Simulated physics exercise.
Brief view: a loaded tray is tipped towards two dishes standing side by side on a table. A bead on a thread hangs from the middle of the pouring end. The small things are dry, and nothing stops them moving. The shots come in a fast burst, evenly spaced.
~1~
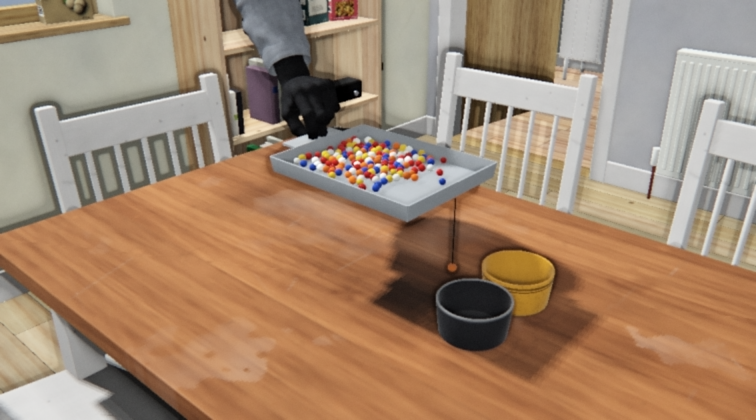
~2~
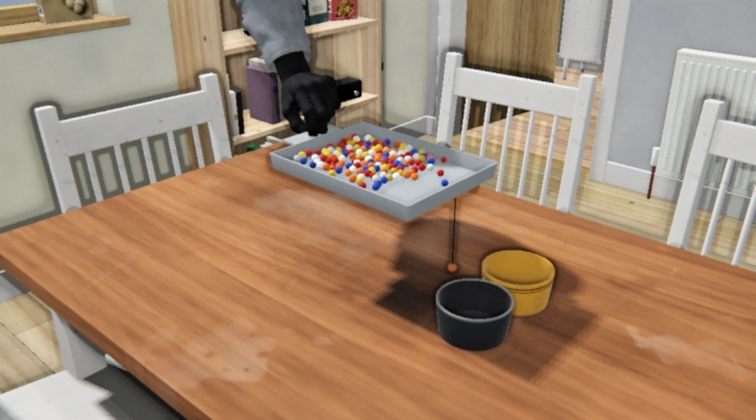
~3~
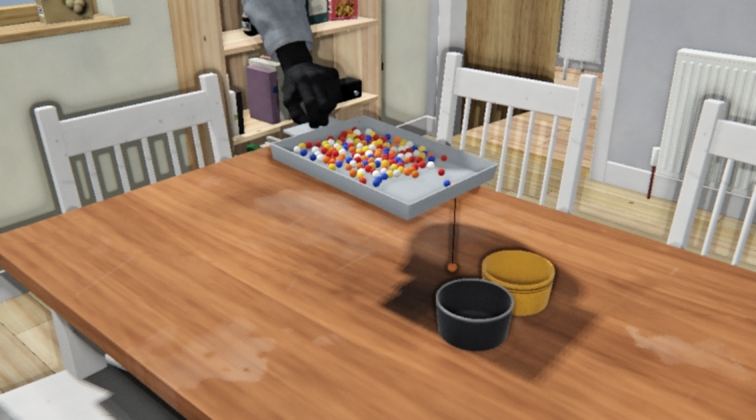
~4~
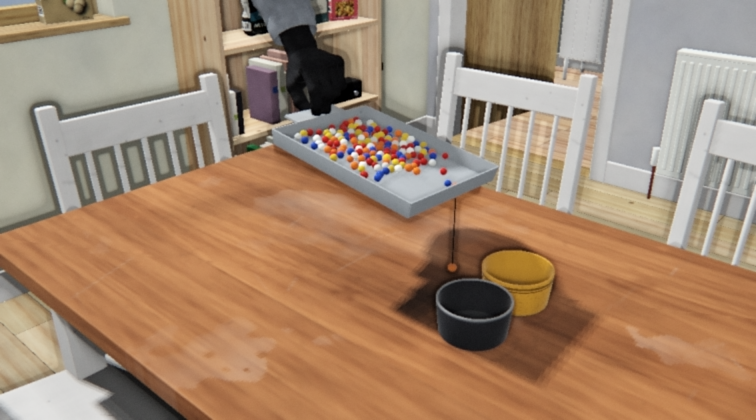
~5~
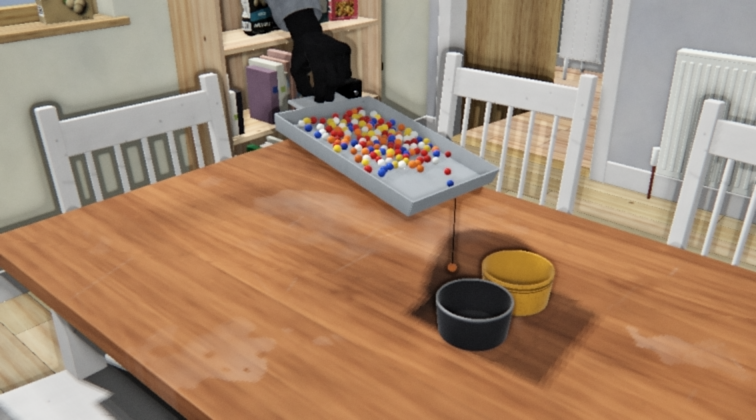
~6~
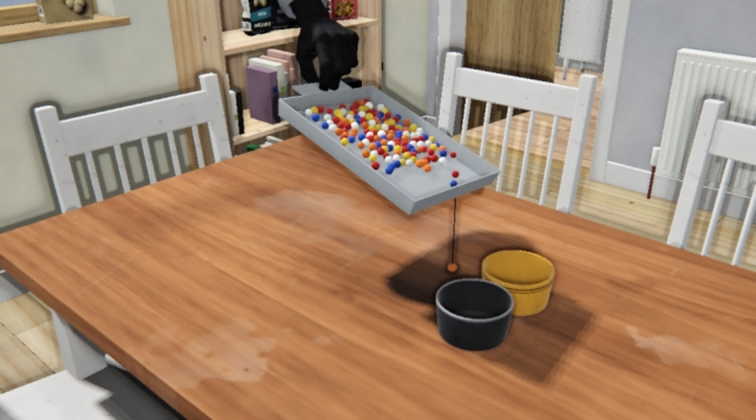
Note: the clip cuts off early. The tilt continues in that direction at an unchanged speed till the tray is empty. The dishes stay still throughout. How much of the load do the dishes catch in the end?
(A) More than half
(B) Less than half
Answer: A.
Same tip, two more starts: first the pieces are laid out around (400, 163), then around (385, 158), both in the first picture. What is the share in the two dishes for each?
Roughly 90 per cent, then roughly 90 per cent.
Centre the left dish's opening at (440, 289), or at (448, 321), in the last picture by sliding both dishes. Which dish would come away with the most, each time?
At place one the right of the pair; at place two the right of the pair.
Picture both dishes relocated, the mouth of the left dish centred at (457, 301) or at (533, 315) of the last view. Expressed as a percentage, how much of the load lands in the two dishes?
80 and 0 %.
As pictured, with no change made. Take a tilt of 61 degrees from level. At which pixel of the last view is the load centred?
Look around (473, 175) in the last picture.
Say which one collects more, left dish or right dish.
More finishes in the dish at right.
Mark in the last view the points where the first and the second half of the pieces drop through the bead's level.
Half one: (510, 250), half two: (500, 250).
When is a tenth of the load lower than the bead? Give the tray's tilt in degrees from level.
65° or so.
Just after the last frame, tray tipped steeply; the larger part on the tray; about a tenth in the right dish; about a tenth in the air.
A moment on, tray tipped right over; roughly a third on the tray; just a few in the left dish; roughly a third in the right dish; about a tenth outside both; roughly a quarter in the air.
Further on, tray tipped past a quarter turn; about a tenth in the left dish; the larger part in the right dish; about a tenth outside both.
When it is over, tray tipped past a quarter turn; about a tenth in the left dish; the larger part in the right dish; about a tenth outside both.
